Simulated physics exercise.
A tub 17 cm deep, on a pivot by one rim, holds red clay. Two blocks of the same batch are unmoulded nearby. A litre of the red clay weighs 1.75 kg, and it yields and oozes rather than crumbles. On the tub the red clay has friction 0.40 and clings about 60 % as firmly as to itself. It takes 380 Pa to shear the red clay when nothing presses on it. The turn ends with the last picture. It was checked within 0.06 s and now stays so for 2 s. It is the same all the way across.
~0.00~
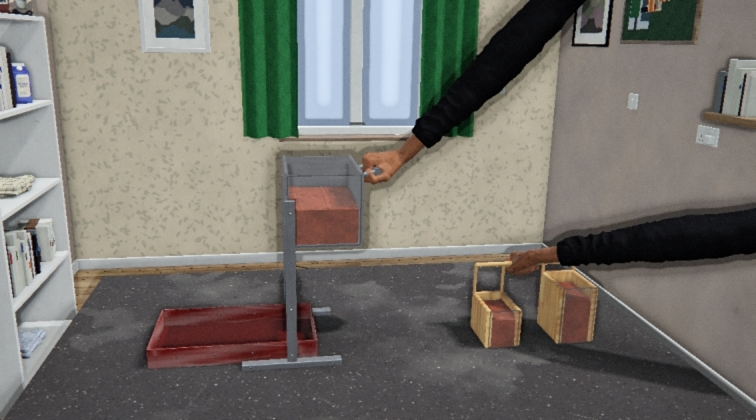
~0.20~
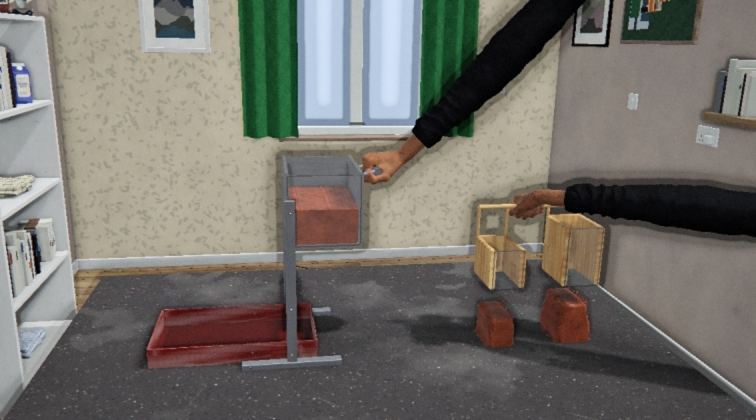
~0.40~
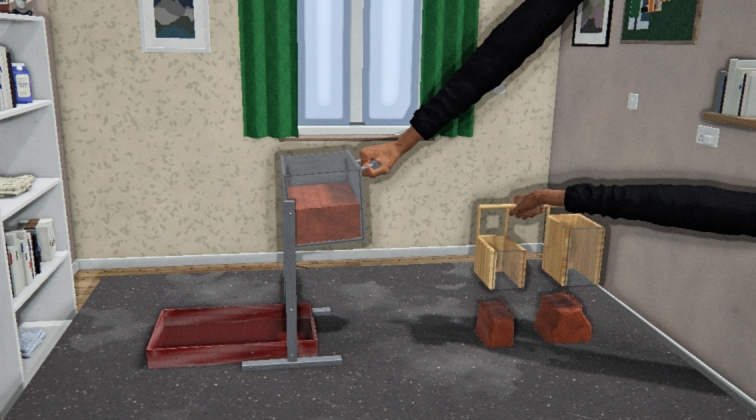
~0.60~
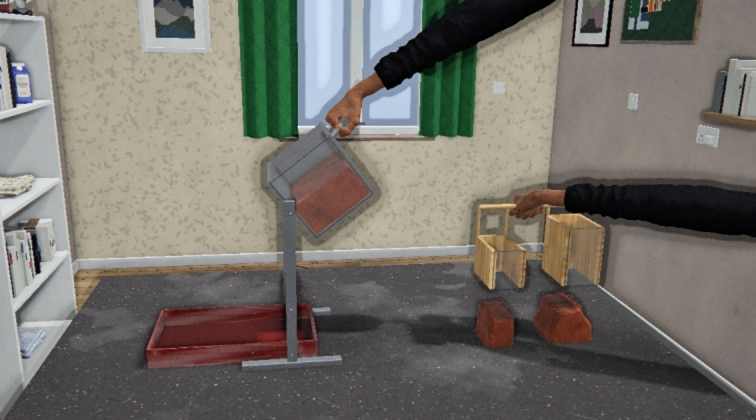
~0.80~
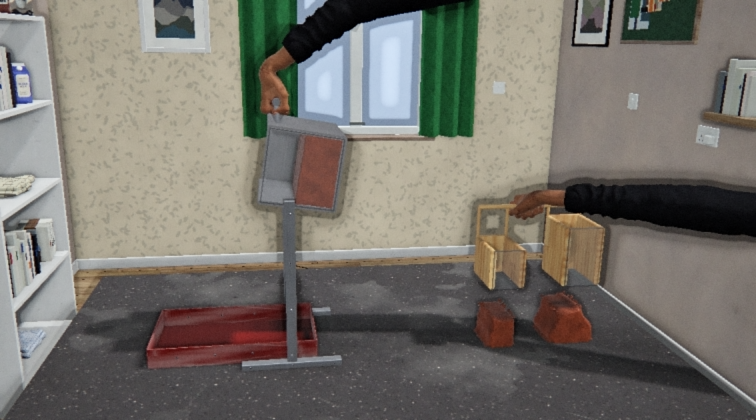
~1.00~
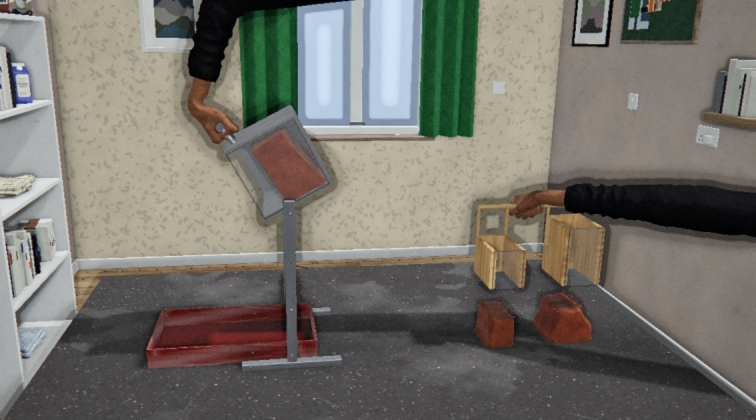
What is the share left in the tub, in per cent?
Close to 0 per cent.
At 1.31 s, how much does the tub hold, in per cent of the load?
Near 25 %.
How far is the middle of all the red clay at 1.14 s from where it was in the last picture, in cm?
Roughly 10 cm.
After 1.14 s, the tub is at 118 degrees and holds 58 %.
After 1.31 s, the tub is at 118 degrees and holds 24 %.
After 1.48 s, the tub is at 118 degrees and holds 0 %.
After 1.65 s, the tub is at 118 degrees and holds 0 %.
After 3.00 s, the tub is at 118 degrees and holds 0 %.
